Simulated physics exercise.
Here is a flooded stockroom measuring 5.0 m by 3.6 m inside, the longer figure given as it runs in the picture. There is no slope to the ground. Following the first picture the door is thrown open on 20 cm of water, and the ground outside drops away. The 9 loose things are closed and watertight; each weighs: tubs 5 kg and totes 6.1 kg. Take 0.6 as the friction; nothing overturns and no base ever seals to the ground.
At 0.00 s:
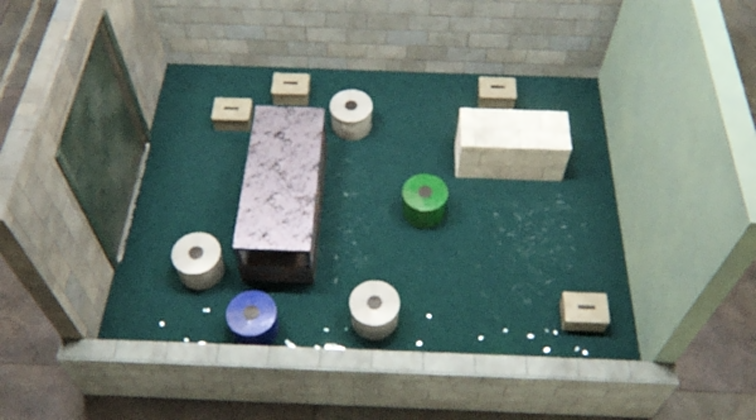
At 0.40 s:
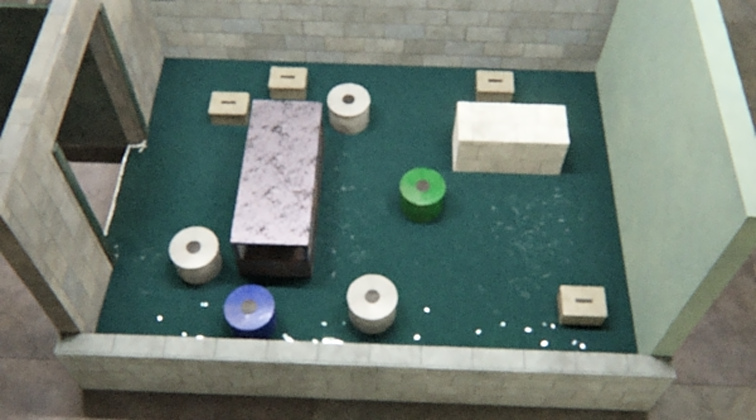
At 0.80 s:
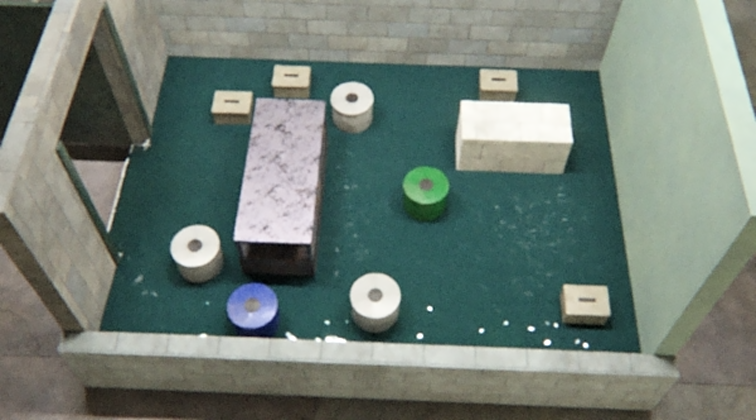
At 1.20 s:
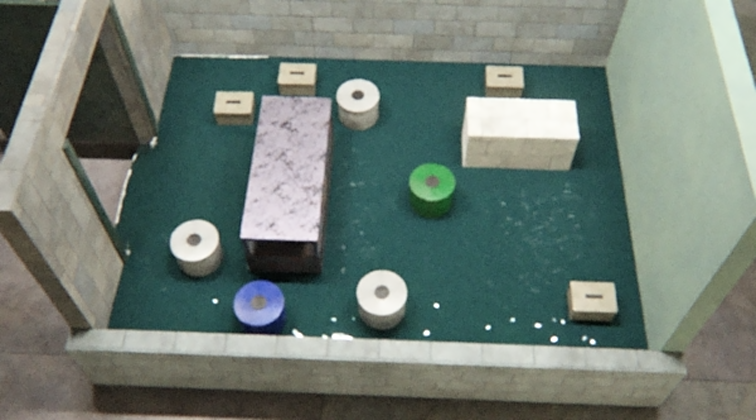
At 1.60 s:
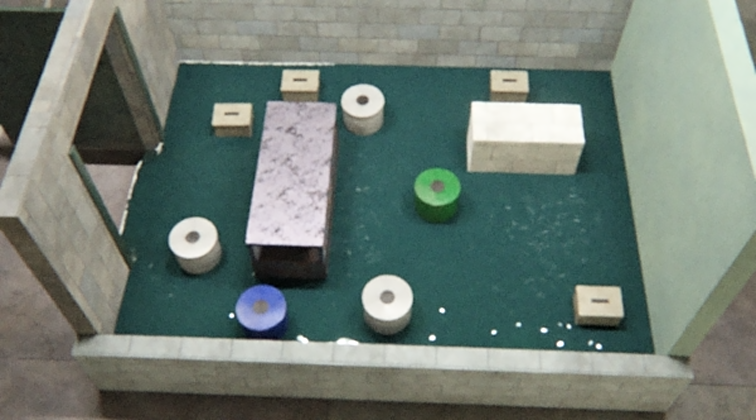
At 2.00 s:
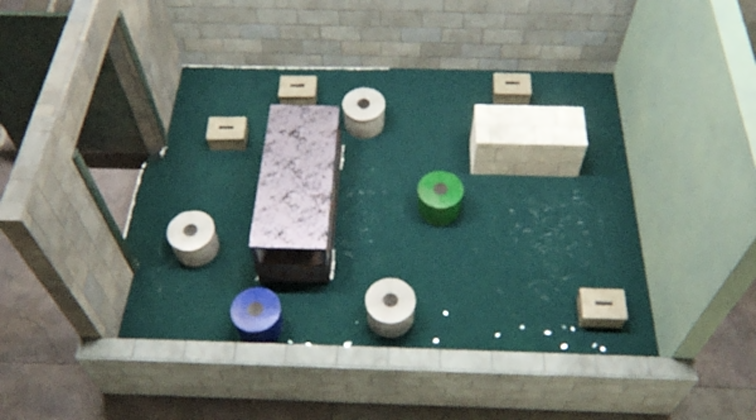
The video shows a walled, flooded room holding round tubs, small boxes and two larger blocks as the door on the left opens; then the blue tub and a few light-coloured objects near the left side shift slightly leftward.
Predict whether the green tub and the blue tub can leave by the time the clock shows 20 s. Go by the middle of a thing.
In order: Green tub - still there. Blue tub - gone.
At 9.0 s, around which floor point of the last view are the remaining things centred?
(450, 199).
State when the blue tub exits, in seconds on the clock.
6.0 s or so.
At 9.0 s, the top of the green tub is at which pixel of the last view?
Near (383, 169).
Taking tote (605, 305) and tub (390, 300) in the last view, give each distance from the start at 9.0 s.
Respectively, 30 cm and washed out.
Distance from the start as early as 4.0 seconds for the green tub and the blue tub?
About 10 and 100 cm by then.
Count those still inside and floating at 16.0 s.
Count: 3.
After 4.0 s the green tub is near (429, 190), 0.1 m from its start, afloat; the blue tub is near (175, 287), 0.9 m from its start, afloat; 1 of 9 are out; 8 afloat.
After 9.0 s the green tub is near (383, 169), 0.6 m from its start, afloat; the blue tub has gone out; 6 of 9 are out; 3 afloat.
After 16.0 s the green tub is near (361, 124), 1.2 m from its start, afloat; the blue tub has gone out; 6 of 9 are out; 3 afloat.
After 20.0 s the green tub is near (271, 106), 2.2 m from its start, afloat; the blue tub has gone out; 6 of 9 are out; 3 afloat.
